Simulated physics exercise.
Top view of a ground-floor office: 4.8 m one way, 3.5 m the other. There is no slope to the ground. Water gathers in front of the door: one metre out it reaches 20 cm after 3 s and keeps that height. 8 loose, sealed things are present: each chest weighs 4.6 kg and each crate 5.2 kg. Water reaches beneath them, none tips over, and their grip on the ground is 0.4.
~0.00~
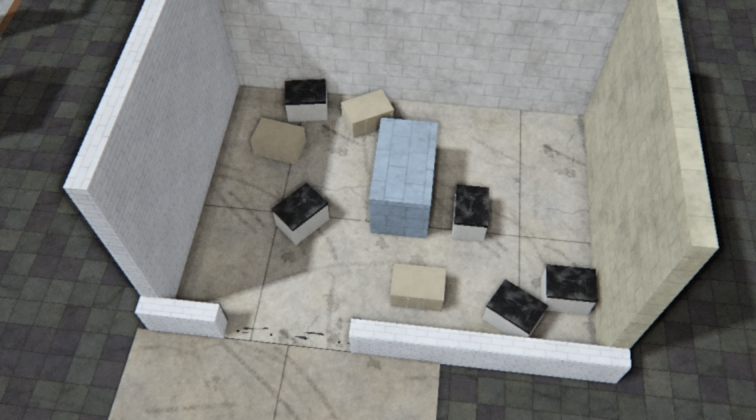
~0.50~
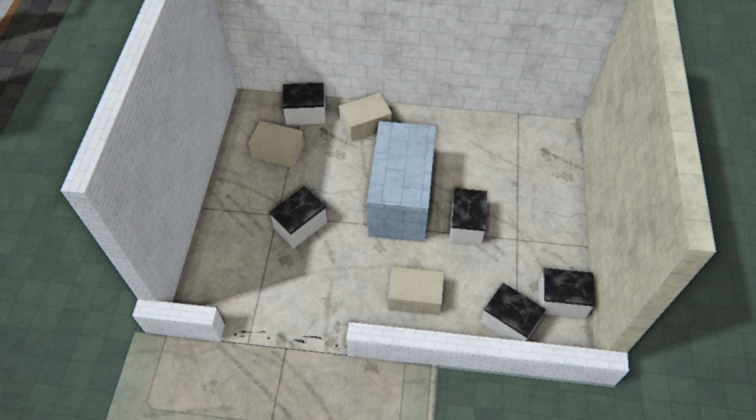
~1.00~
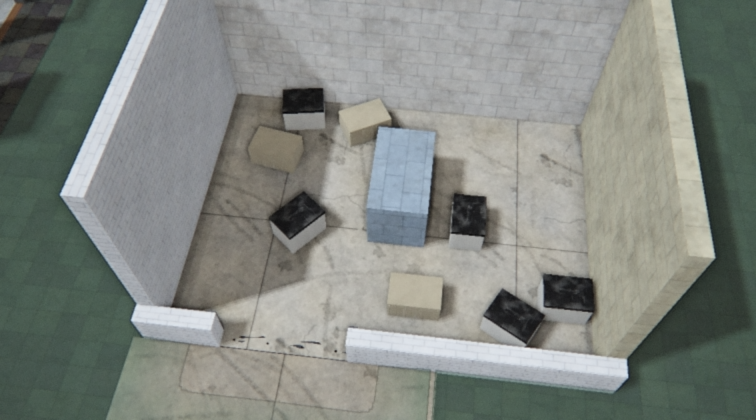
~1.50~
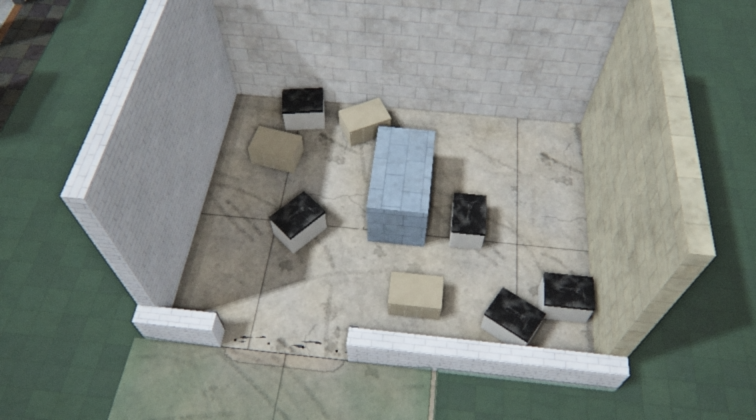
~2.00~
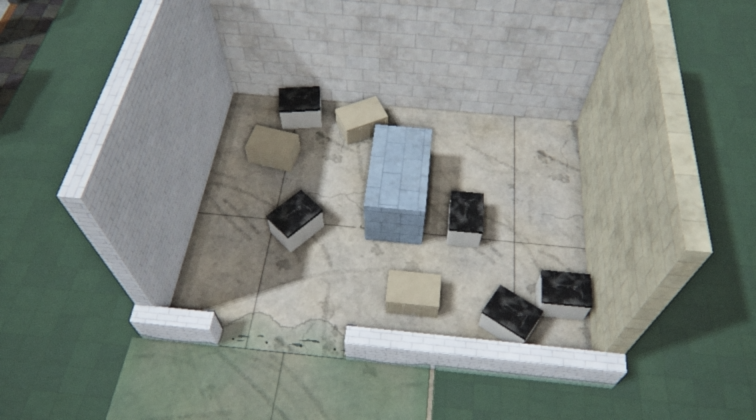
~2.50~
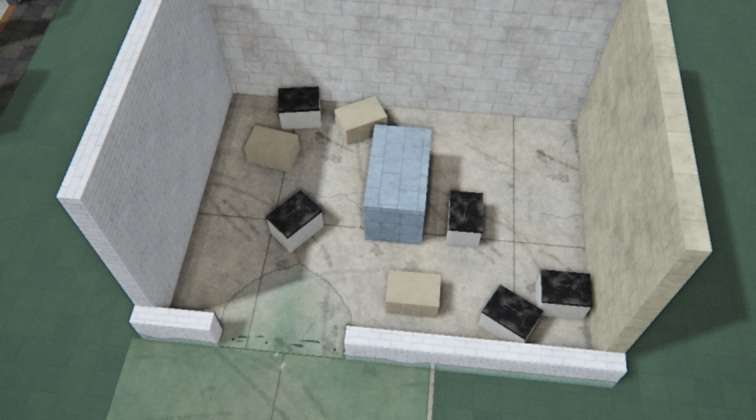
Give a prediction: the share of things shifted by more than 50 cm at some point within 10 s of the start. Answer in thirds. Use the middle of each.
One to two thirds.
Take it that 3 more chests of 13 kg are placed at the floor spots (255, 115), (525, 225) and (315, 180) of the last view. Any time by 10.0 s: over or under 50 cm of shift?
In turn: Short of it, short of it, more.
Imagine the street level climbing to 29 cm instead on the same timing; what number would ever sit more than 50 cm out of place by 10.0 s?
In that case the number is 7.
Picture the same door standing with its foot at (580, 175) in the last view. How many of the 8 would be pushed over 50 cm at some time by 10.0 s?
In that case 8 of them.
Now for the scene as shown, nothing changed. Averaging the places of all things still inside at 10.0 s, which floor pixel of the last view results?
Roughly at (423, 220).
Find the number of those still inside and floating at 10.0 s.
At that instant the tally stands at 7.
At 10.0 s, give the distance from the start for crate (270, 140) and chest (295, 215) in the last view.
First 50 cm, then 150 cm.
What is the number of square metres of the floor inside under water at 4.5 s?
Wet area: Approx. 8.0 m2.
After 3.5 s 0 of 8 are over 50 cm from their spots; 0 afloat.
After 4.5 s 1 of 8 are over 50 cm from their spots; 1 afloat.
After 7.0 s 3 of 8 are over 50 cm from their spots; 4 afloat.
After 10.0 s 3 of 8 are over 50 cm from their spots, and 4 have been at some point; 7 afloat.
